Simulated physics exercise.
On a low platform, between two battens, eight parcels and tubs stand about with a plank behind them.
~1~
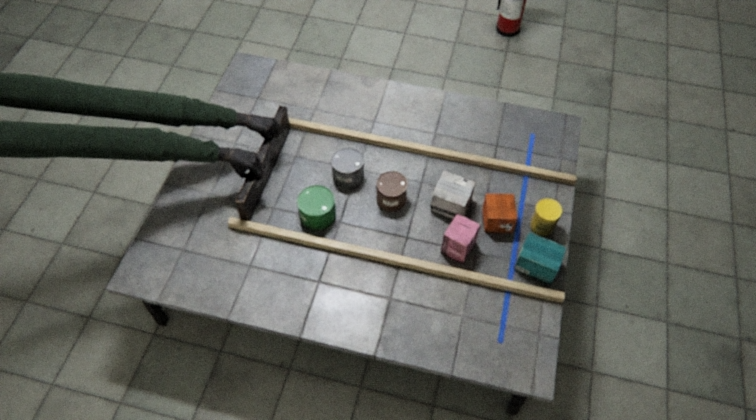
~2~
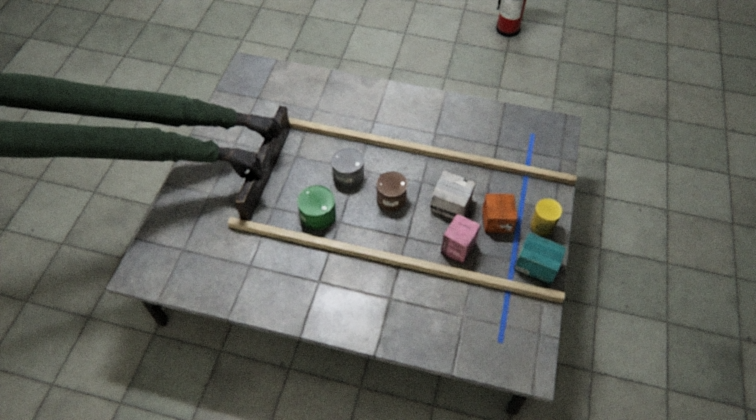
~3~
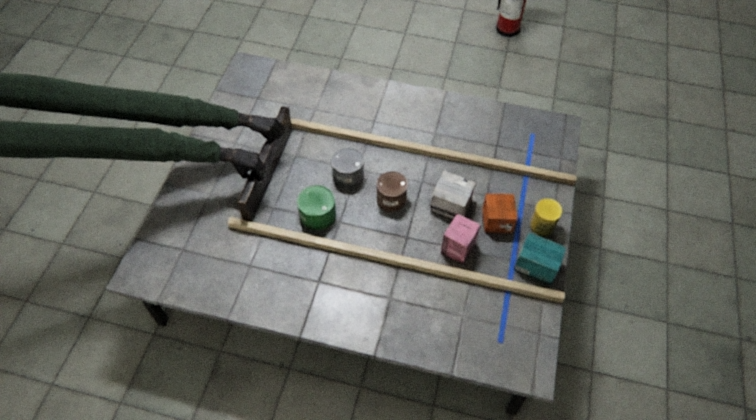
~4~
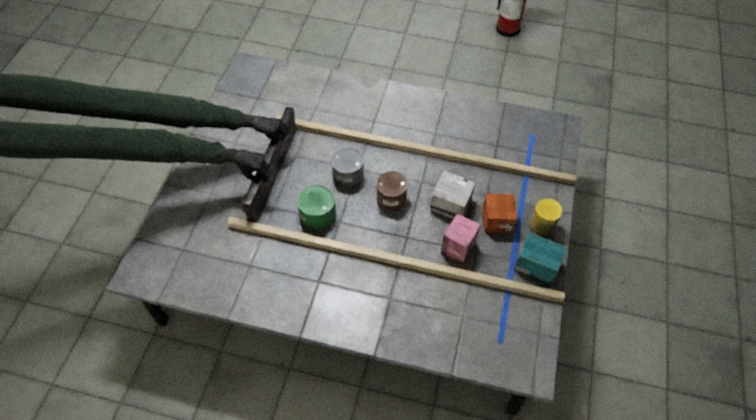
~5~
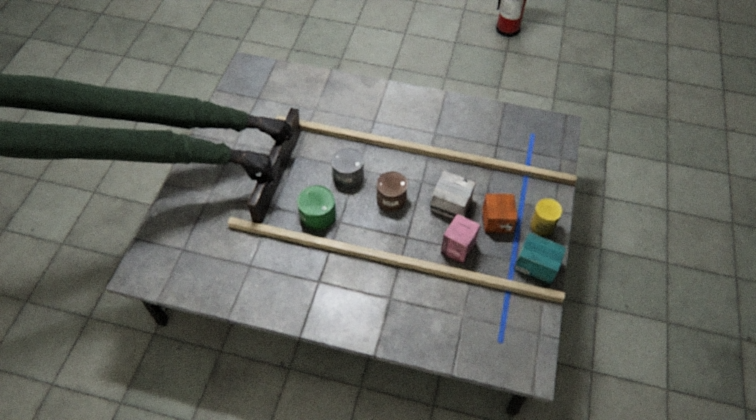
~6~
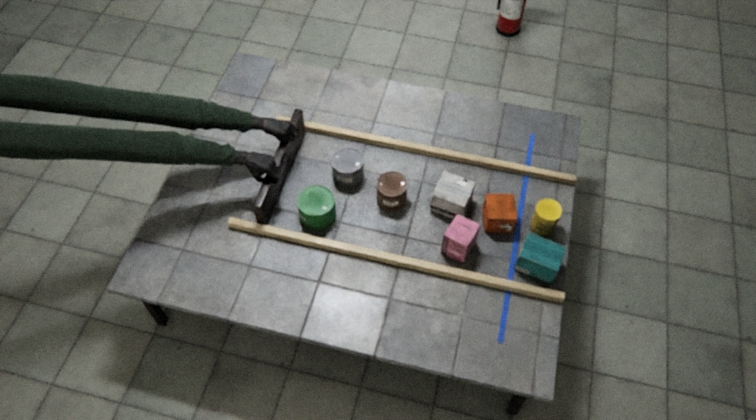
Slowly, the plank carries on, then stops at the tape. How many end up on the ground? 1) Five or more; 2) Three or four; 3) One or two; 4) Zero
Answer: 2.
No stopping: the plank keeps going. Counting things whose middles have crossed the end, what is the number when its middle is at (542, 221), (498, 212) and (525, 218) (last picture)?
In order, that gives 5, then 3, then 5.
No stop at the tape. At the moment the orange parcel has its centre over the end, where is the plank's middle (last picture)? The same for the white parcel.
Its middle is about (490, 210) and about (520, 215).
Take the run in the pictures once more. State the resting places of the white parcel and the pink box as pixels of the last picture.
Result: One at about (572, 216), the other at about (568, 261).
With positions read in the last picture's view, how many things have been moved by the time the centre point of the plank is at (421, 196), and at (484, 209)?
At the first point the count is 6, at the second it's 8.
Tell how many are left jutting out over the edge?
The total comes out at 2.
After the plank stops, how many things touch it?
My count gives 3.
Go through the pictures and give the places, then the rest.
Turquoise parcel (540, 258); yellow pail (546, 218); orange parcel (499, 213); plank (265, 162); tape (518, 227), in the first frame.
Yellow pail (546, 218); pink box (460, 239), in the second frame.
Orange parcel (499, 213); grey canister (348, 168), in the third frame.
Turquoise parcel (540, 259); plank (271, 164), in the fourth frame.
Yellow pail (546, 218); brown canister (392, 191), in the fifth frame.
Turquoise parcel (540, 259); yellow pail (546, 218); orange parcel (499, 213); plank (281, 166); tape (518, 227), in the sixth frame.
A little later, none off yet; turquoise parcel at rest near (540, 259); yellow pail at rest near (546, 218); orange parcel at rest near (499, 213).
When it is over, the number that fall off is three or four; down, orange parcel, yellow pail and turquoise parcel.
